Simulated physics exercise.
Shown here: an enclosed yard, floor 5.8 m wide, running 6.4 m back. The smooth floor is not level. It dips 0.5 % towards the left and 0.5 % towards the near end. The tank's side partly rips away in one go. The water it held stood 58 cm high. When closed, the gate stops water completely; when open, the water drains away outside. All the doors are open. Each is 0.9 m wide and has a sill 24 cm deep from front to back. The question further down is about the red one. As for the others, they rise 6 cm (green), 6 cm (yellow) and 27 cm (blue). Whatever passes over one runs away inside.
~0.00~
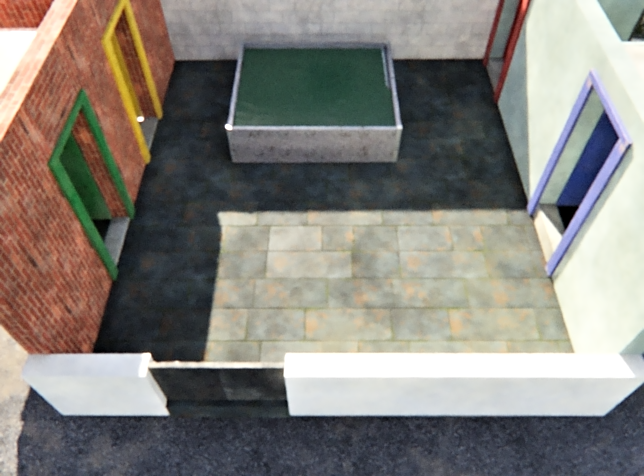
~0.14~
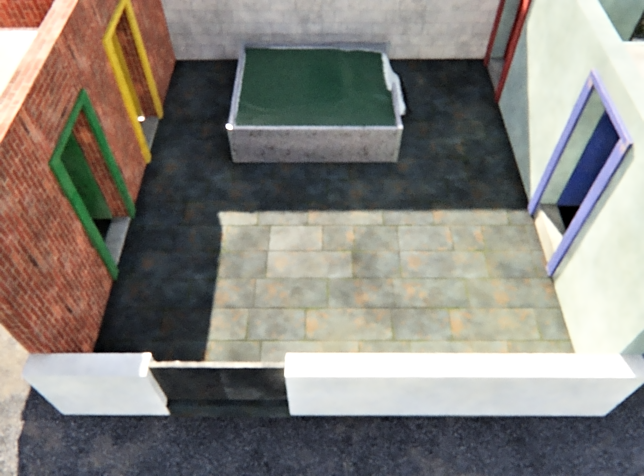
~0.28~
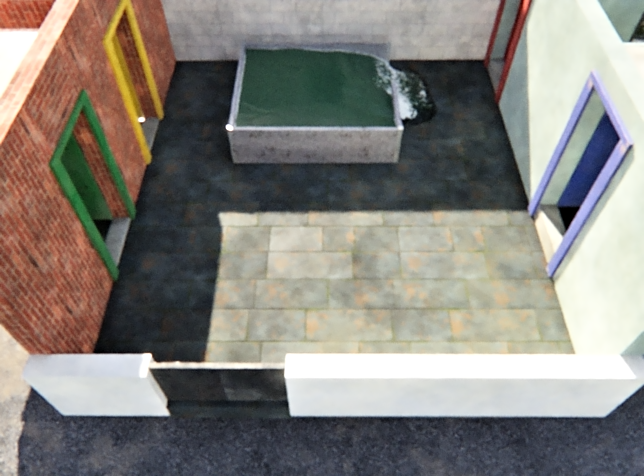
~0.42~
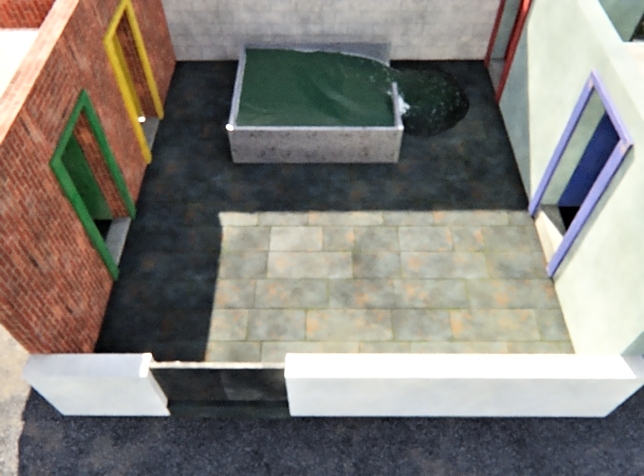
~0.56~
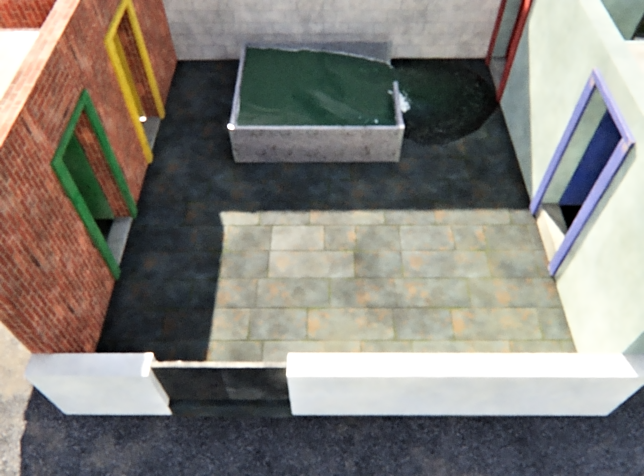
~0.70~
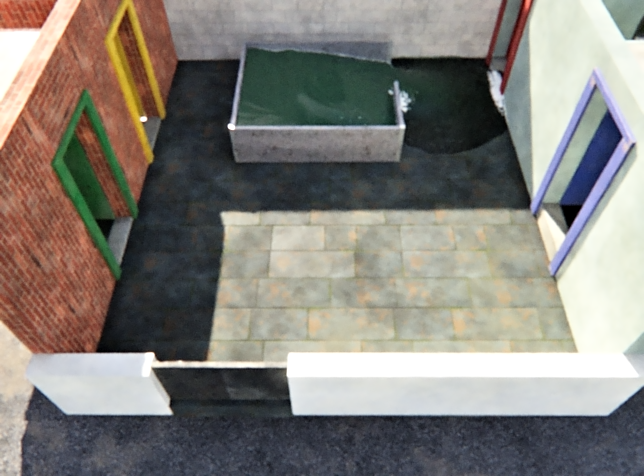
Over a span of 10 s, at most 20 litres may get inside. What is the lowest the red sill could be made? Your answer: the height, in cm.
Around 34 cm high.
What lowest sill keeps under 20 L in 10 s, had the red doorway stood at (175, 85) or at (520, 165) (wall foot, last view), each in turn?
First place around 10.0 cm, second around 10.0 cm.
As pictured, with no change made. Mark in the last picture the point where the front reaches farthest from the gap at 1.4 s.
The farthest wet point sits near (526, 189).
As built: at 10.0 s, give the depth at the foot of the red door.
It stands about 11.0 centimetres deep.
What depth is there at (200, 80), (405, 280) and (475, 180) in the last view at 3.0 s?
Approx. 0 / 0 / 7 cm.
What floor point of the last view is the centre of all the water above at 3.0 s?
Approximately (374, 117).
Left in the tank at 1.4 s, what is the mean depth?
Around 45 centimetres.
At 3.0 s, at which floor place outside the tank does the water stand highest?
At about pixel (490, 72).
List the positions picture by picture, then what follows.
The first picture shows the tank at (315, 86) is whole and still, 58 cm deep; the red door at (506, 30) is dry.
In the second picture, the front is at (405, 114), 0.3 m from the gap at (387, 84); 0.3 m2 of floor is wet, 58 cm left at the back.
In the third picture, the front is at (432, 108), 0.8 m from the gap at (387, 87); 0.9 m2 of floor is wet, 58 cm left at the back.
In the fourth picture, water pours out at (387, 88) and has run 1.3 m, to (463, 105); about 7 cm deep outside, 58 cm at the back.
In the fifth picture, water pours out at (388, 87) and has run 1.8 m, to (492, 104); about 5 cm deep outside, 58 cm at the back.
In the sixth picture, the gap is at (389, 86), the front 2.0 m out at (507, 86); the back of the tank holds 58 cm; water is at the red door at (509, 29).
After 1.4 s water covers 15 % of the floor, deepest (44 cm) near (486, 60); 36 cm at the red door, 26 litres in over its 19 cm sill.
After 3.0 s water covers 35 % of the floor, deepest (34 cm) near (490, 72); 34 cm at the red door, 182 litres in over its 19 cm sill.
After 10.0 s water covers 95 % of the floor, deepest (16 cm) near (88, 386); 11 cm at the red door, 246 litres in over its 19 cm sill.
At the red door as built, the water arrived by 0.7 s and peaked near 41 cm at 1.8 s.
With a sill of 29 cm, 57 litres would have come in within the 10 s; with 39.5 cm, 4 litres. So under 20 litres takes about 34 cm.
